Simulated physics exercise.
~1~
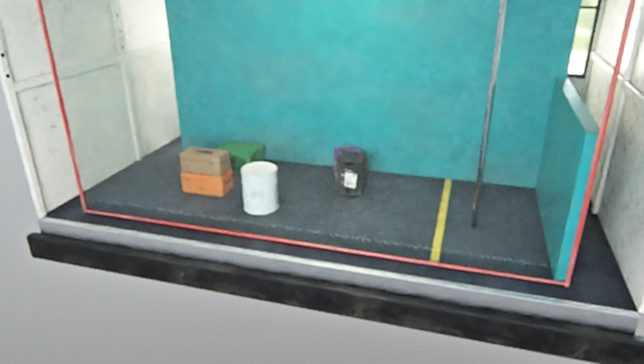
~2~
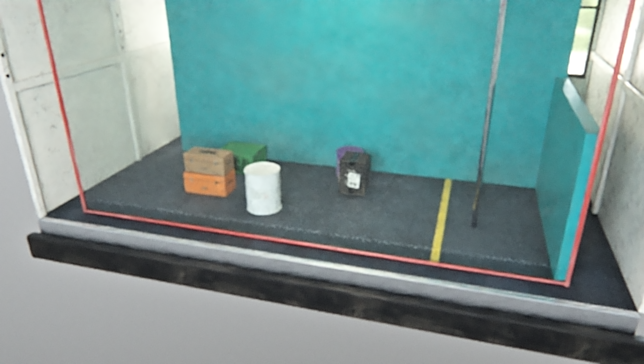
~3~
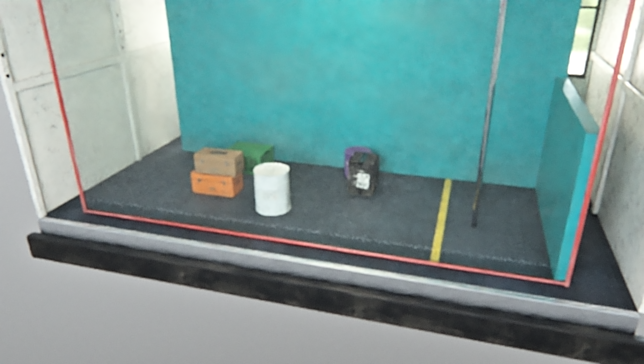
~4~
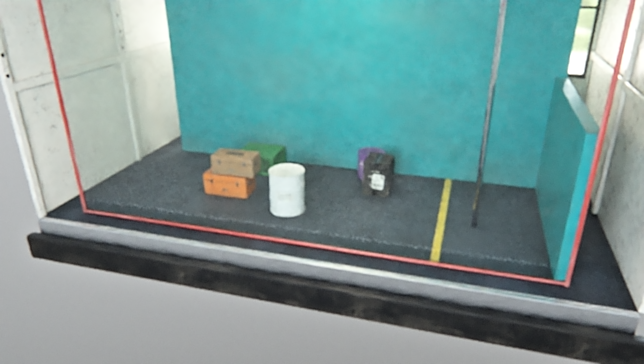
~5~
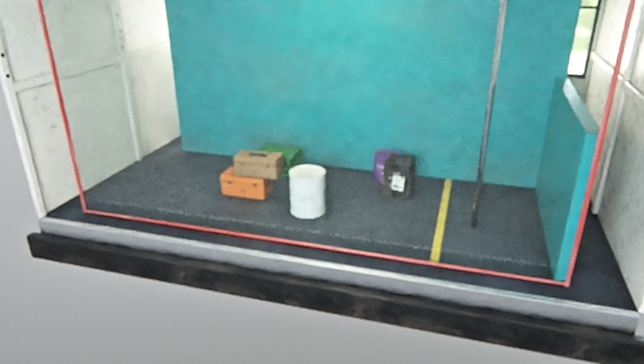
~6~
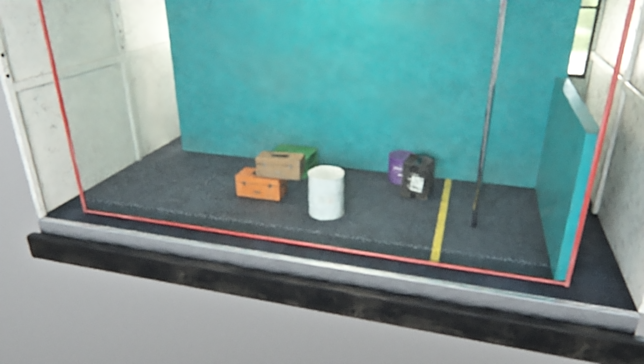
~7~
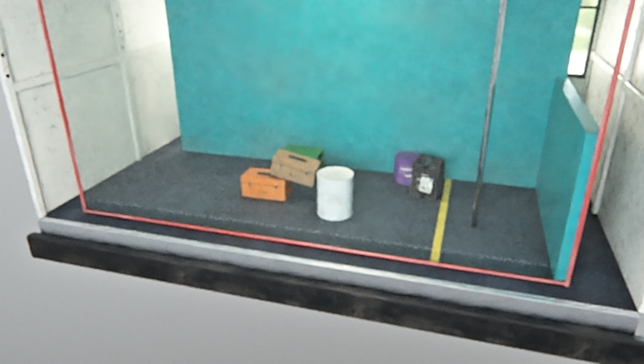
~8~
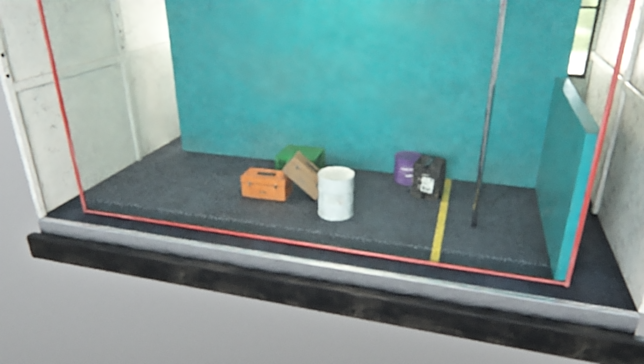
A bay with a dark floor and a teal back wall, outlined in red and crossed by a yellow line near an upright pole, is seen from above and in front by a still camera. On the left, a brown toolbox rests on an orange one before a green crate, with a white drum beside them and a black pack by a purple bucket farther right. Everything slides right, the orange toolbox lagging beneath the brown one. The brown toolbox then tips off toward the drum. It ends leaning steeply, with every object short of the line.
